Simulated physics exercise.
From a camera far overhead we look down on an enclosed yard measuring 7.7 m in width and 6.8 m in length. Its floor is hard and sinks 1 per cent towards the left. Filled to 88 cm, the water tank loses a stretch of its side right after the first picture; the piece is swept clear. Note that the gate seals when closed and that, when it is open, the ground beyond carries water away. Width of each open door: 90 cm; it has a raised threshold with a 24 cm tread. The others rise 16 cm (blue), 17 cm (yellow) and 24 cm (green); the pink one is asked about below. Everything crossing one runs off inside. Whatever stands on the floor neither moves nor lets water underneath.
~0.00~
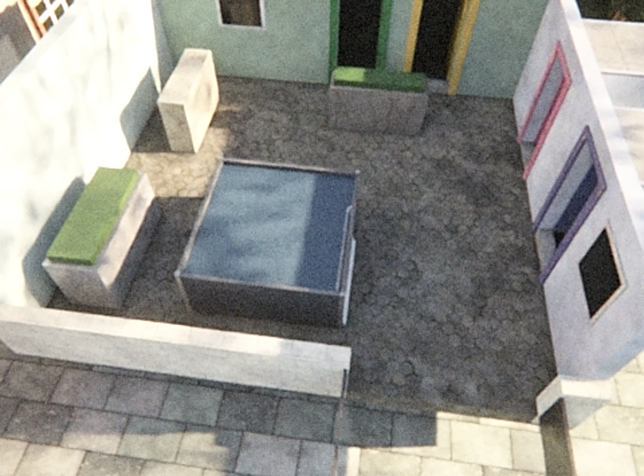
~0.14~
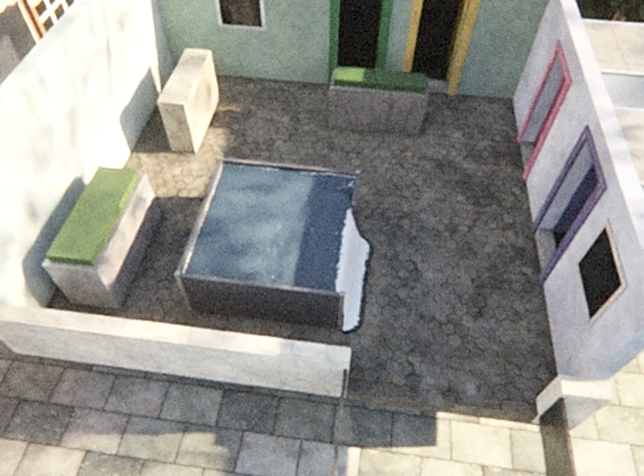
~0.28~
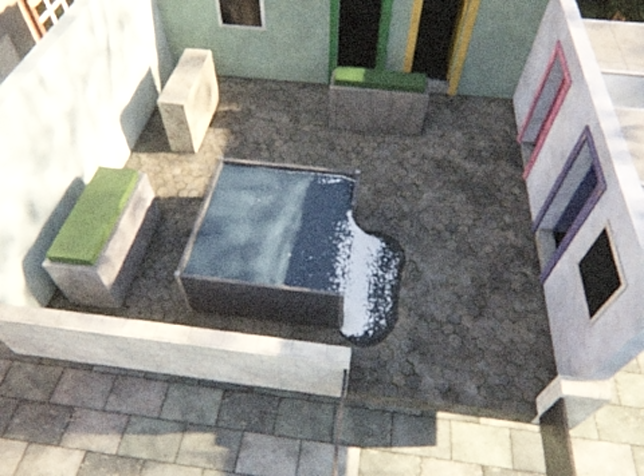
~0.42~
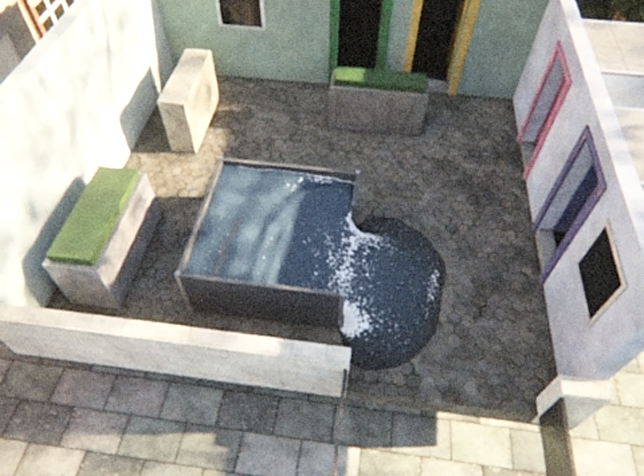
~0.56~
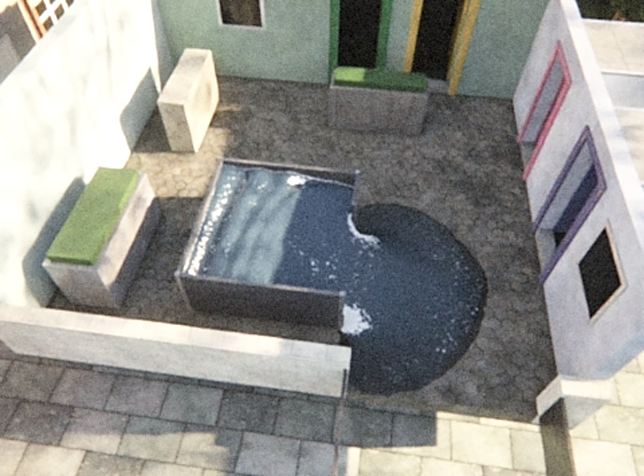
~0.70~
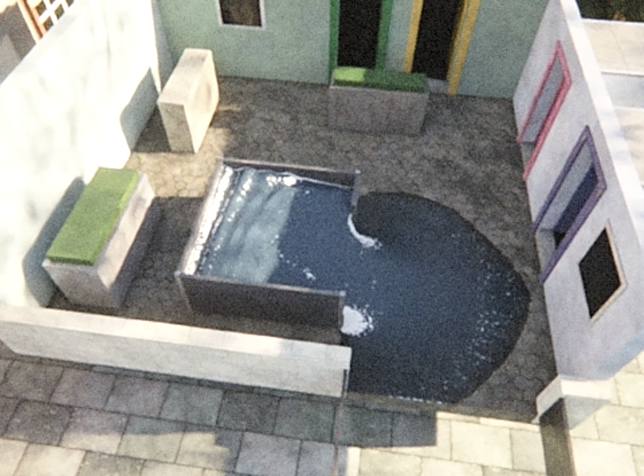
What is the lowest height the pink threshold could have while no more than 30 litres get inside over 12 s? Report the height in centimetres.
5.5 cm.
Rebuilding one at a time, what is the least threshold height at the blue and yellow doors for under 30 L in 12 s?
About 30 cm at blue and 13.0 cm at yellow.
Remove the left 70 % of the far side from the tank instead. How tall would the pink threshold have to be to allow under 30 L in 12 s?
It needs to be about 9.5 cm high.
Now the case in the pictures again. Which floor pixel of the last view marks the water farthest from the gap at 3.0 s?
Around (508, 102).
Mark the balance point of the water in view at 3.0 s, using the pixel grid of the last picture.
The centre of all the water is around (384, 261).
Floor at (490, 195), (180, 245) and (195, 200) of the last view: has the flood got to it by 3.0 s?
Status: Submerged / clear / clear.
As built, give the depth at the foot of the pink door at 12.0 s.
Lab note: Depth approx. 5.5 cm.
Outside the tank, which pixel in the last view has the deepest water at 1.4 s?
Around (553, 399).
After 1.4 s water covers 25 % of the floor, deepest (54 cm) near (553, 399); it has not reached the pink door.
After 3.0 s water covers 35 % of the floor, deepest (32 cm) near (551, 387); 9 cm at the pink door, 2 litres in over its 8 cm threshold.
After 12.0 s water covers 90 % of the floor, deepest (13 cm) near (117, 179); 5 cm at the pink door, 7 litres in over its 8 cm threshold.
At the pink door as built, the water arrived by 1.8 s and peaked near 11 cm at 2.4 s.
With a threshold of 5 cm, 41 litres would have come in within the 12 s; with 7 cm, 14 litres. So under 30 litres takes about 5.5 cm.
